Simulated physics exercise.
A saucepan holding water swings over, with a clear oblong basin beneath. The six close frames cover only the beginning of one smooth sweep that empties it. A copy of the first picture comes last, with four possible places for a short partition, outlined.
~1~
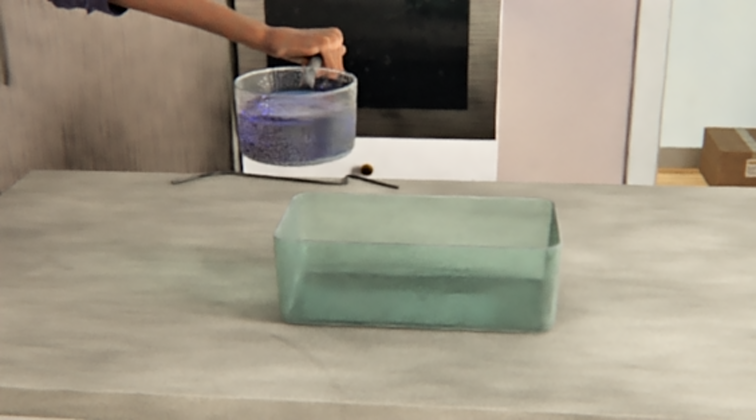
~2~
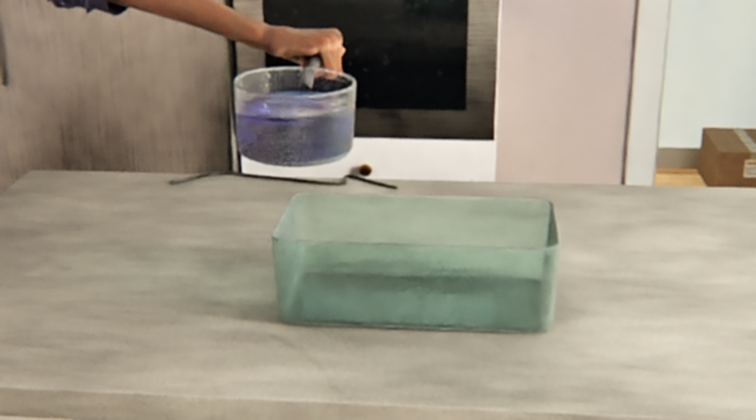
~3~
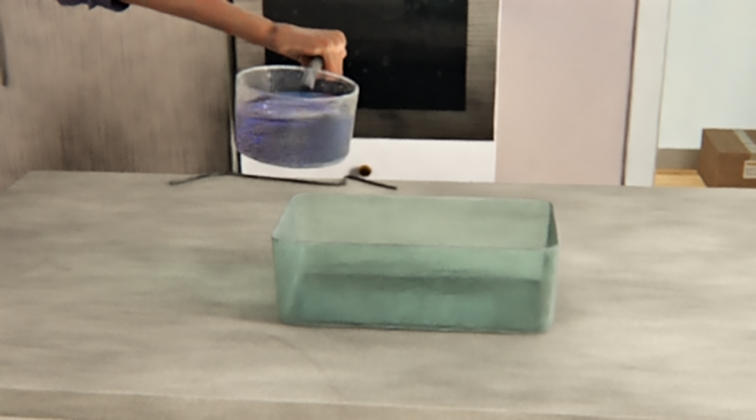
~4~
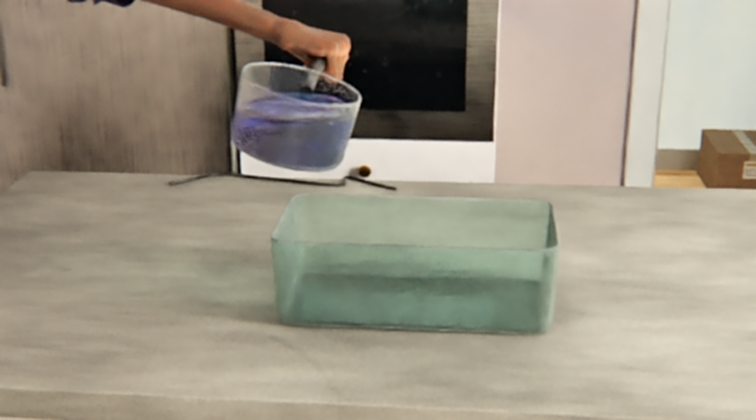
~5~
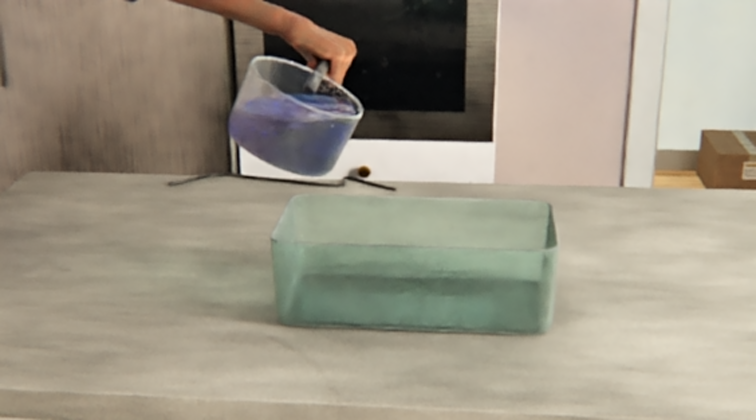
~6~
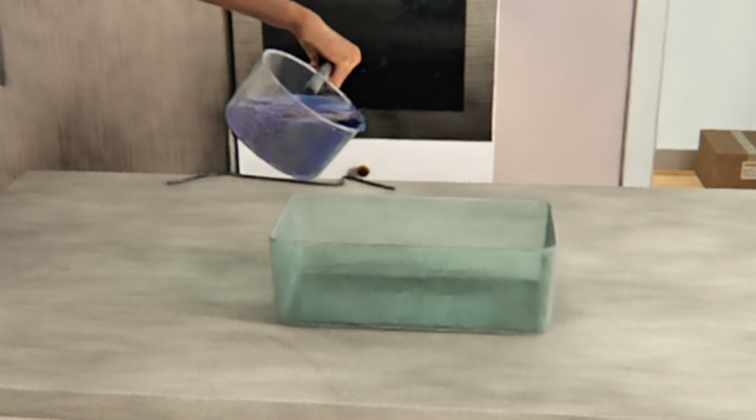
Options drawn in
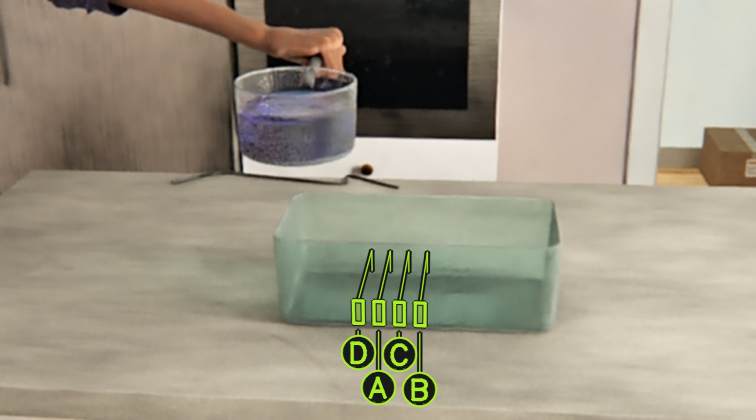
The clip opens on a hand holding a clear, round pan of bluish-purple water above a greenish, clear oblong basin partly filled with liquid on a grey counter. The pan stays nearly level at first, then the hand tilts it steadily to the right until the water reaches the lowered rim.
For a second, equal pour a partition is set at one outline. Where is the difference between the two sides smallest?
Go for C.
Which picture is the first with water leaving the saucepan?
In picture 6.
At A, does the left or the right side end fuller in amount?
More ends on the right.
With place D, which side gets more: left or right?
The right one.
In lime, A at (378, 331); B at (419, 333); C at (399, 332); D at (358, 330).
With A, about 27 % ends left of the wall and 73 % right of it.
With B, about 75 % ends left of the wall and 22 % right of it; 3 % is lost outside.
With C, about 50 % ends left of the wall and 49 % right of it.
With D, about 13 % ends left of the wall and 87 % right of it.
